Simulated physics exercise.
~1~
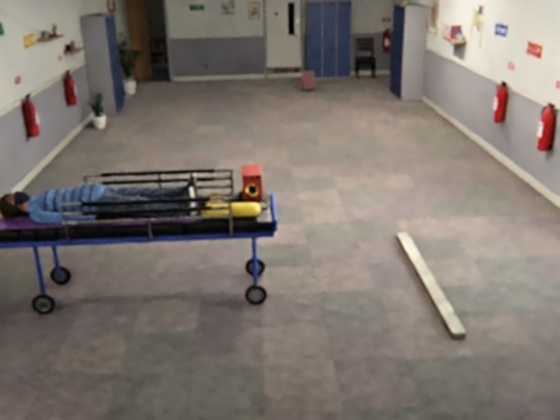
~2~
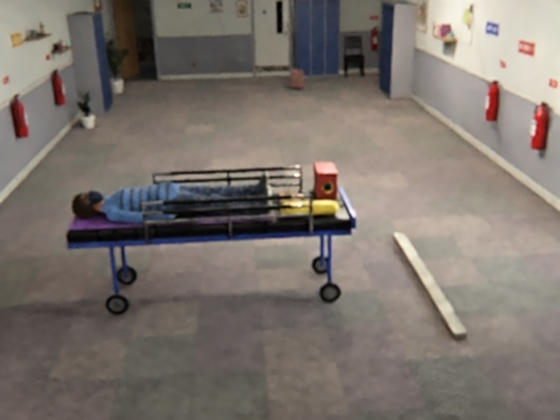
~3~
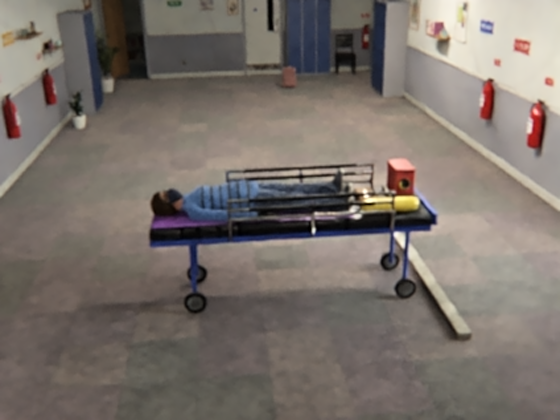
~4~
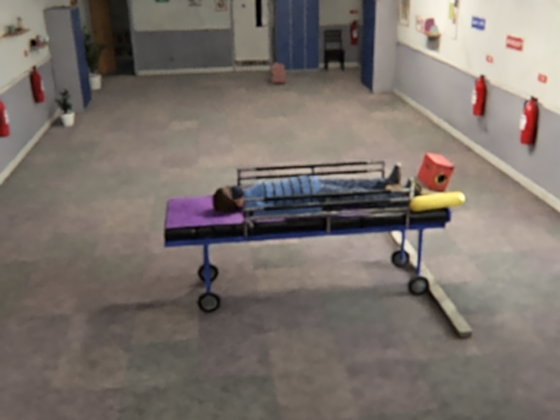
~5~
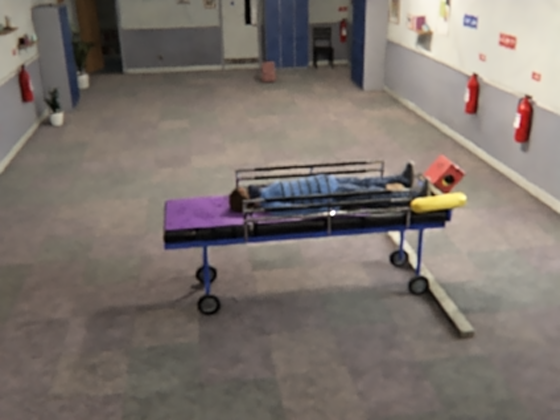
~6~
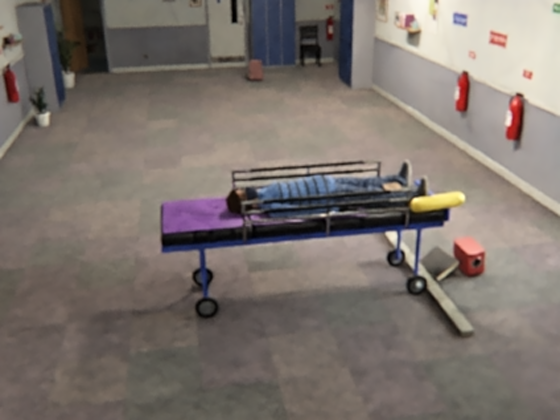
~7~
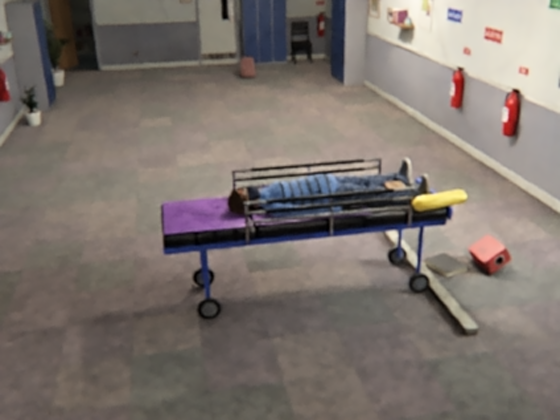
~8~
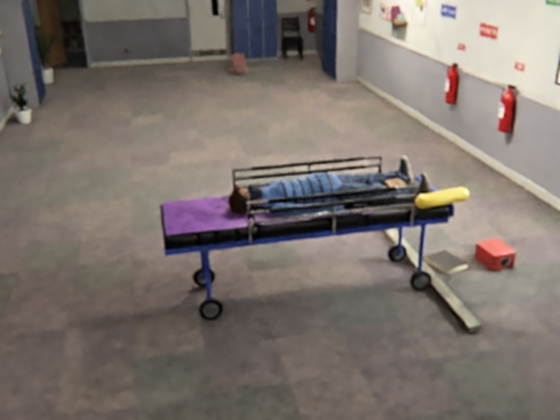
In a wide passage, a gurney carrying a person rolled right and stopped dead at a sill, sending the body sliding toward the foot end, where the red box and a dark flat item fell to the floor while the yellow bottle stayed on.
